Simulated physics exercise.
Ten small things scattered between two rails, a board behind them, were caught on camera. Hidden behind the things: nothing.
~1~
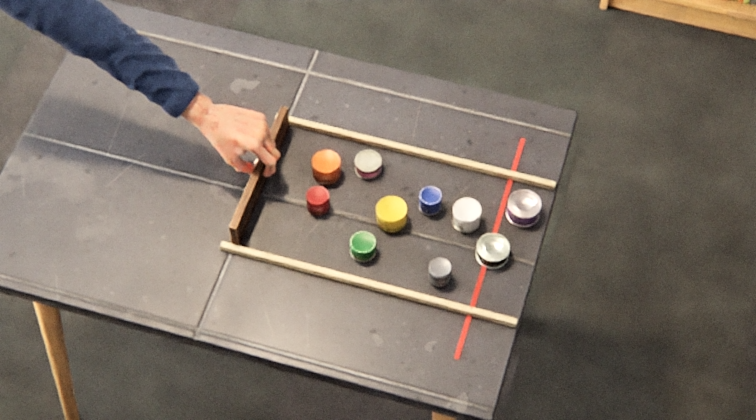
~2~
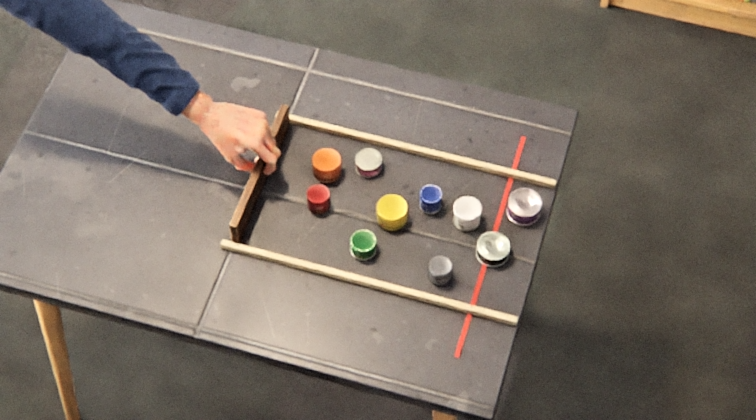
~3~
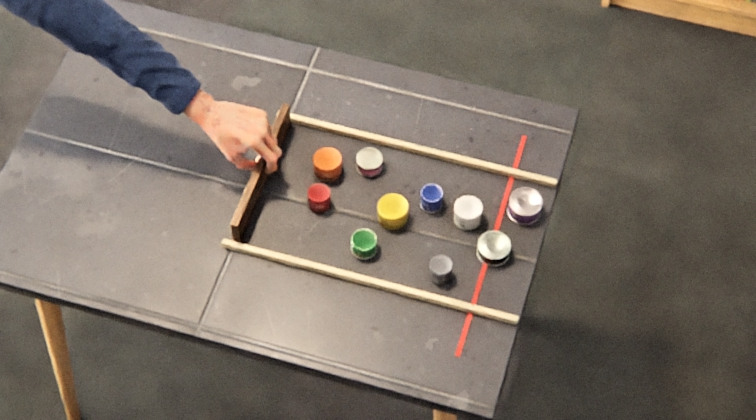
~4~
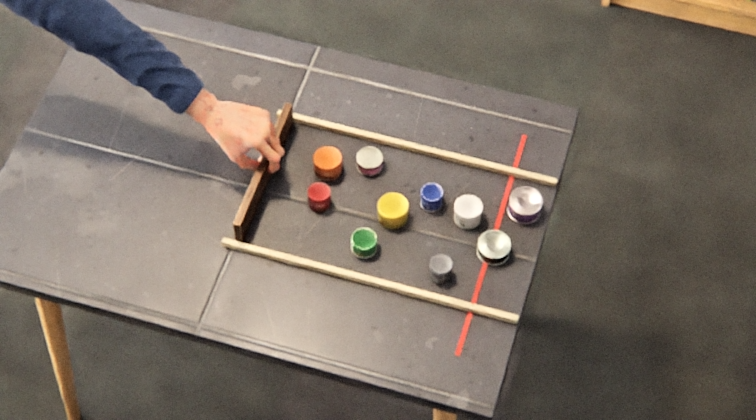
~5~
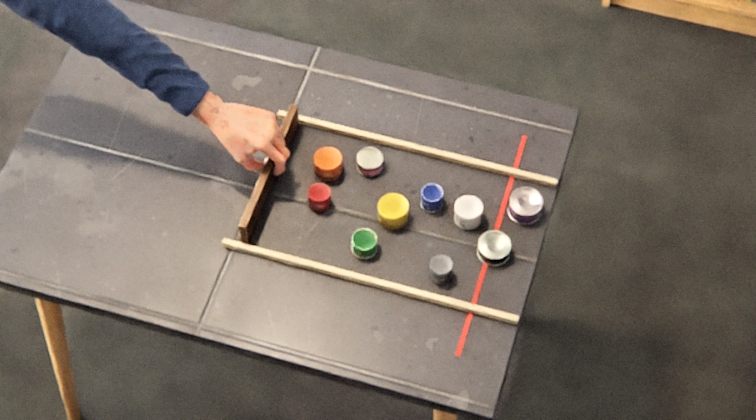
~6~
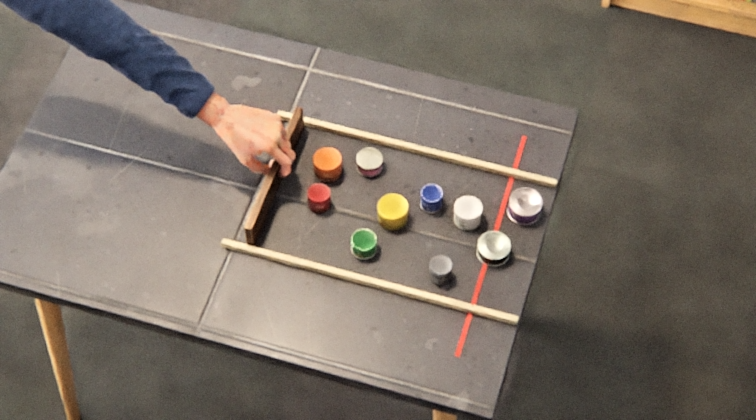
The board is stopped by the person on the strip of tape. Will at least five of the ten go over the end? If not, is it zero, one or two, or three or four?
No, one or two go over.
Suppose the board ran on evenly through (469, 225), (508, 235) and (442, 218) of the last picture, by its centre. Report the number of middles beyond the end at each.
0; 5; 0.
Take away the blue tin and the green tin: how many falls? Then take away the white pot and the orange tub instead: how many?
You'd get 1 in the first case and 0 in the second one.
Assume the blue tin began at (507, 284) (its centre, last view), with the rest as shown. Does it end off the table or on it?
From that start, the blue tin stays.
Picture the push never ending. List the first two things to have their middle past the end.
Going earliest first, it's the white pot and then the black tin.
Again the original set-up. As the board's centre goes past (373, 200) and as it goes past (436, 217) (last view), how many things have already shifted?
The count reaches 5 first and 9 second.
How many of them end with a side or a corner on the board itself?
Looks like 4 of them, all told.
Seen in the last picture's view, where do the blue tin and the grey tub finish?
The blue tin finishes at (537, 226); the grey tub finishes at (502, 298).
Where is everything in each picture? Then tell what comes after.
The first frame shows purple pot (524, 208); black tin (493, 251); white pot (467, 216); board (260, 175); tape (492, 243).
The second frame shows black tin (493, 249); orange tub (327, 166).
The third frame shows white pot (468, 213); yellow tub (393, 212).
The fourth frame shows purple pot (525, 205); pink pot (370, 161).
The fifth frame shows black tin (494, 248); green tin (364, 244).
The sixth frame shows purple pot (525, 207); black tin (494, 249); white pot (468, 213); board (276, 175); tape (493, 241).
Early on, none off yet; purple pot at rest near (525, 207); black tin at rest near (494, 249); white pot at rest near (468, 213).
A while later, none off yet; purple pot at rest near (526, 206); black tin travelled a little near (508, 259); white pot travelled well along near (517, 229).
Finally, the number that fall off is one or two; lost, white pot and black tin.
